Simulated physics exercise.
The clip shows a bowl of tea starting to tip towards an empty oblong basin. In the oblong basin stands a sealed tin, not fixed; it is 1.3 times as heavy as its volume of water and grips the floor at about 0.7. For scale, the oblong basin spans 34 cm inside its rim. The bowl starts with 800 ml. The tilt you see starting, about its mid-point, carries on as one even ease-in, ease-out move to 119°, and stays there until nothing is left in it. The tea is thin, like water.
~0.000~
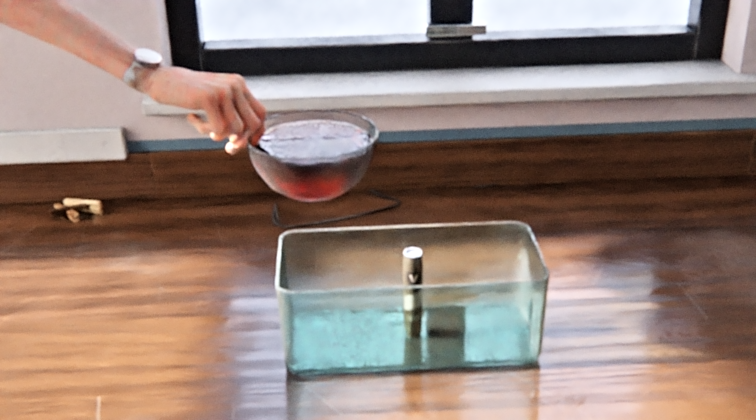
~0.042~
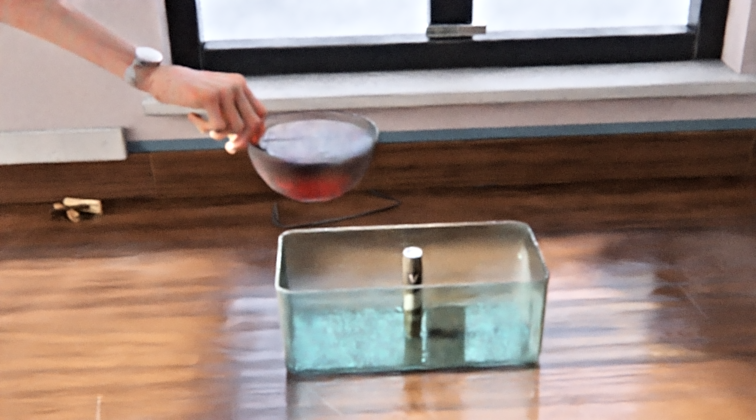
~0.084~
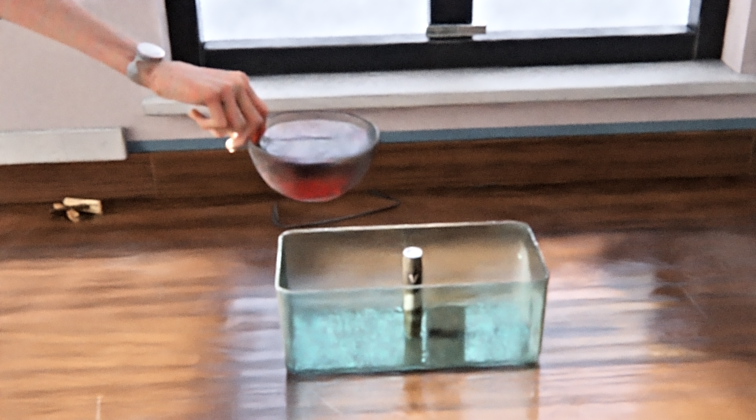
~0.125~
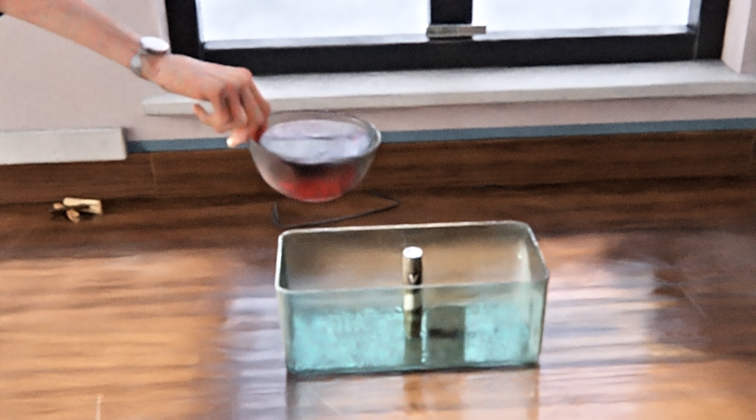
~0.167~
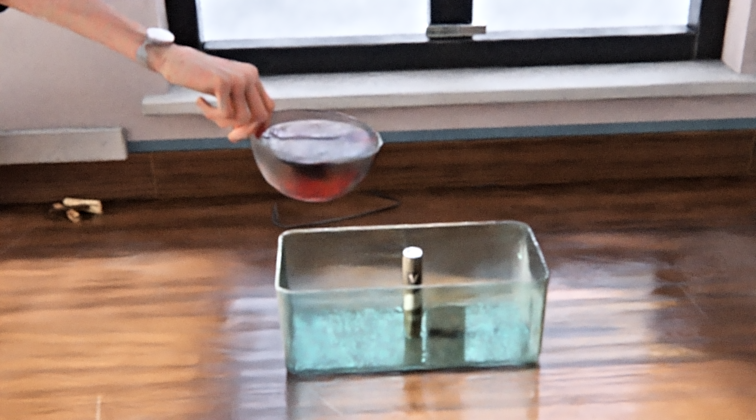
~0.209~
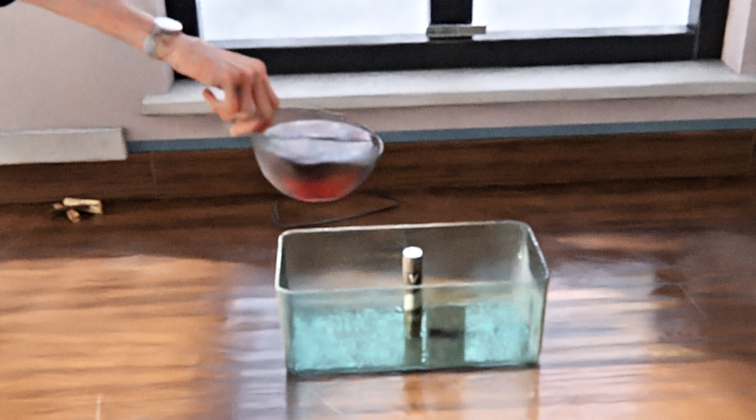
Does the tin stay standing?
It stays up.
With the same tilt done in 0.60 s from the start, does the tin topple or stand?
Then it keeps standing.
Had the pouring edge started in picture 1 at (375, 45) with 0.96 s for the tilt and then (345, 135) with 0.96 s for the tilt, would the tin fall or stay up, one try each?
First it keeps standing; then it topples.
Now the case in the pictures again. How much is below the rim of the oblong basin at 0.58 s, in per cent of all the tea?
Some 32 per cent.
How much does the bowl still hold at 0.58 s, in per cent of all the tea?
About 28 per cent.
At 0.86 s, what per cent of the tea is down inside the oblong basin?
About 98 per cent.
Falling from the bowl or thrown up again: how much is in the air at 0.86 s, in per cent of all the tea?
About 1 per cent.
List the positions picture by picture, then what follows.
In the first frame, it leans 0°; its right rim is at (377, 132); the tea meets the walls at (251, 143) and (374, 138); the oblong basin's rim runs from (279, 262) to (538, 251); the tin's top is at (413, 256).
In the second frame, it leans 1°; its right rim is at (378, 133); the tea meets the walls at (251, 142) and (374, 138).
In the third frame, it leans 2°; its right rim is at (378, 135); the tea meets the walls at (251, 141) and (375, 139).
In the fourth frame, it leans 5°; its right rim is at (380, 138); the tea meets the walls at (252, 140) and (376, 141).
In the fifth frame, it leans 9°; its right rim is at (381, 142); the tea meets the walls at (254, 140) and (377, 141).
In the sixth frame, it leans 13°; its right rim is at (382, 147); the tea meets the walls at (257, 140) and (380, 142).
Then, 0.58 s in, the tilt is 79° and 27 per cent is still to pour; the tin stands where it began.
Then, 0.86 s in, the tilt is 116° and 0 per cent is still to pour; the tin stands where it began.
Then, 1.15 s in, the tilt is 119° and 0 per cent is still to pour; the tin stands where it began.
Then, 1.46 s in, the tilt is 119° and 0 per cent is still to pour; the tin stands where it began.
Finally, the tin stands where it began.
